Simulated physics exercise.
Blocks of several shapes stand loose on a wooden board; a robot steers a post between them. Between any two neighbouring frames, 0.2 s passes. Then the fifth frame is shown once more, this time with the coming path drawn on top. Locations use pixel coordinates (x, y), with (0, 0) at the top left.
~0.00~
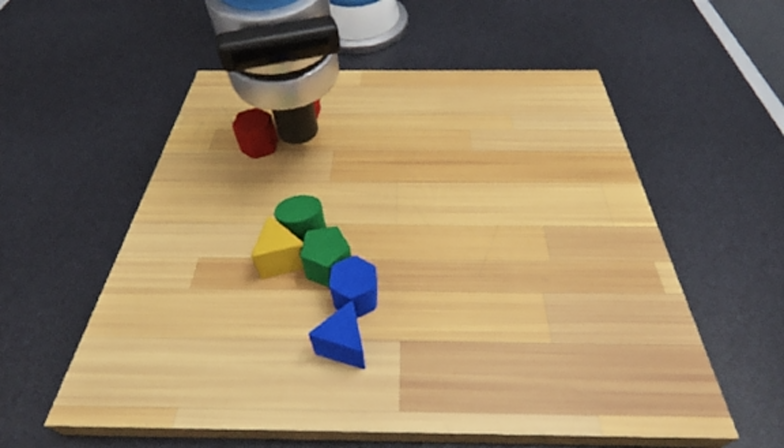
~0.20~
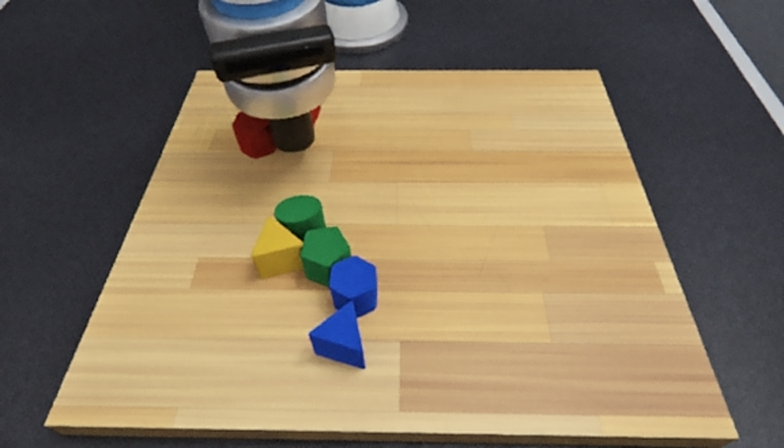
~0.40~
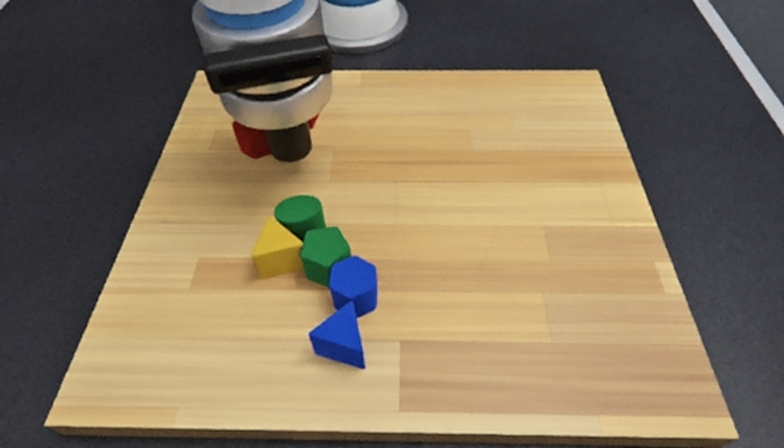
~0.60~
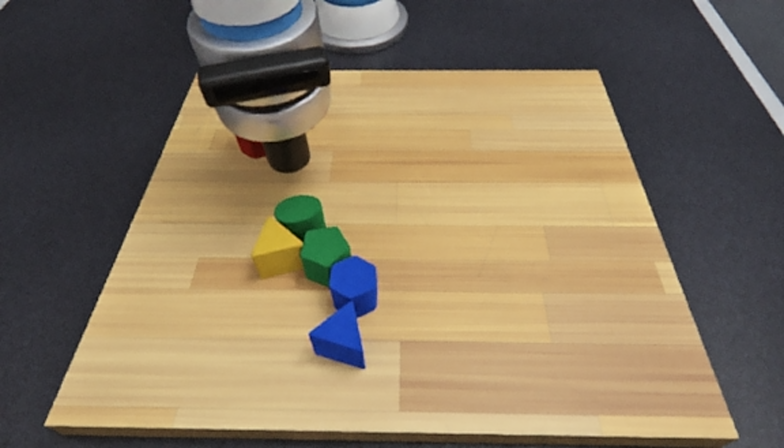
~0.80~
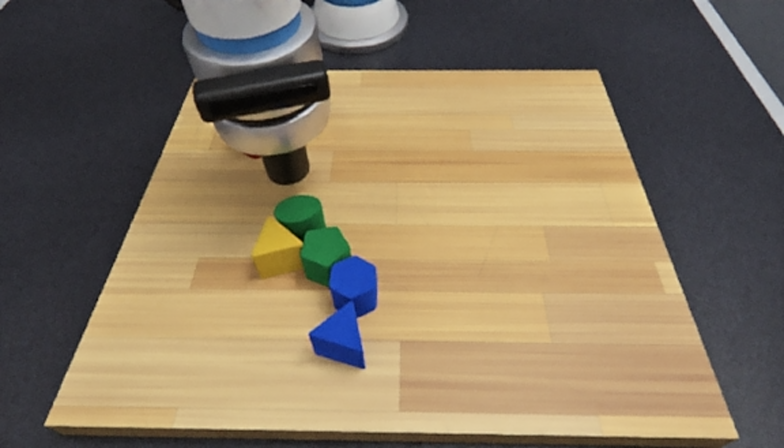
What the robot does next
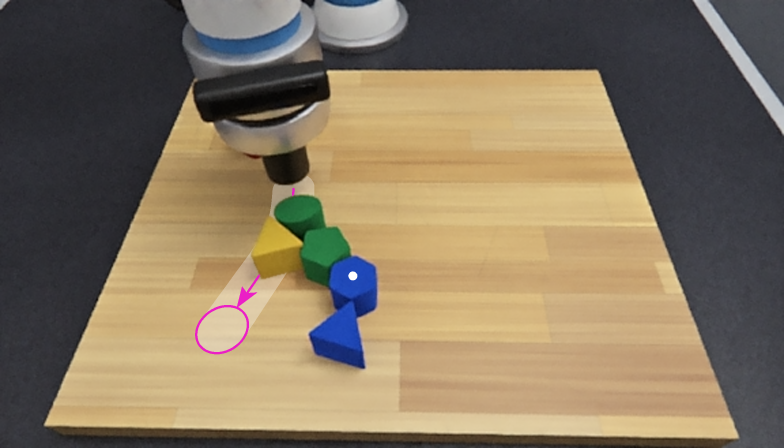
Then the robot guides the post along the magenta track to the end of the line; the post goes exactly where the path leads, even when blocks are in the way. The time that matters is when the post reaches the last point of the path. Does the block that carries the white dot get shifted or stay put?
It does get moved.
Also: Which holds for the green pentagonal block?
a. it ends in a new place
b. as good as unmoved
(a)
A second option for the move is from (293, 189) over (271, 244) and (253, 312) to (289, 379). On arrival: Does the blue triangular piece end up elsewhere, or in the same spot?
It's moved.
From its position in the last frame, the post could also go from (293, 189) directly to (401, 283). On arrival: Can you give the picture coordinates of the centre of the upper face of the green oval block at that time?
Its top middle is near (301, 226).
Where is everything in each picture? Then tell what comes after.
In the first frame, tip of the post at (298, 131), middles of tops, yellow triangular piece at (274, 238), green oval block at (298, 208), green pentagonal block at (324, 245), blue six-sided block at (353, 276).
In the second frame, post at (295, 139), nothing pushed.
In the third frame, post at (292, 148), nothing pushed.
In the fourth frame, post at (290, 158), nothing pushed.
In the fifth frame, post at (288, 170), yellow triangular piece at (274, 238), green oval block at (298, 208), green pentagonal block at (324, 245), blue six-sided block at (353, 276).
The line goes from (293, 189) via (286, 231) and (258, 277), ending at (222, 329); the dot is on the blue six-sided block.
What follows on the original path. One third of the way, post at (280, 213); yellow triangular piece at (263, 259); green oval block at (296, 235); green pentagonal block at (326, 257), turned 20° anticlockwise; blue six-sided block at (363, 283).
Two thirds of the way, post at (250, 261); yellow triangular piece at (237, 305), turned 20° clockwise; green oval block at (280, 277), turned 60° anticlockwise; green pentagonal block at (327, 273), turned 60° anticlockwise; blue six-sided block at (375, 286).
At the end, post at (212, 314); yellow triangular piece at (226, 353), turned 35° anticlockwise; green oval block at (278, 283), turned 80° anticlockwise; green pentagonal block at (326, 273), turned 60° anticlockwise; blue six-sided block at (375, 286).
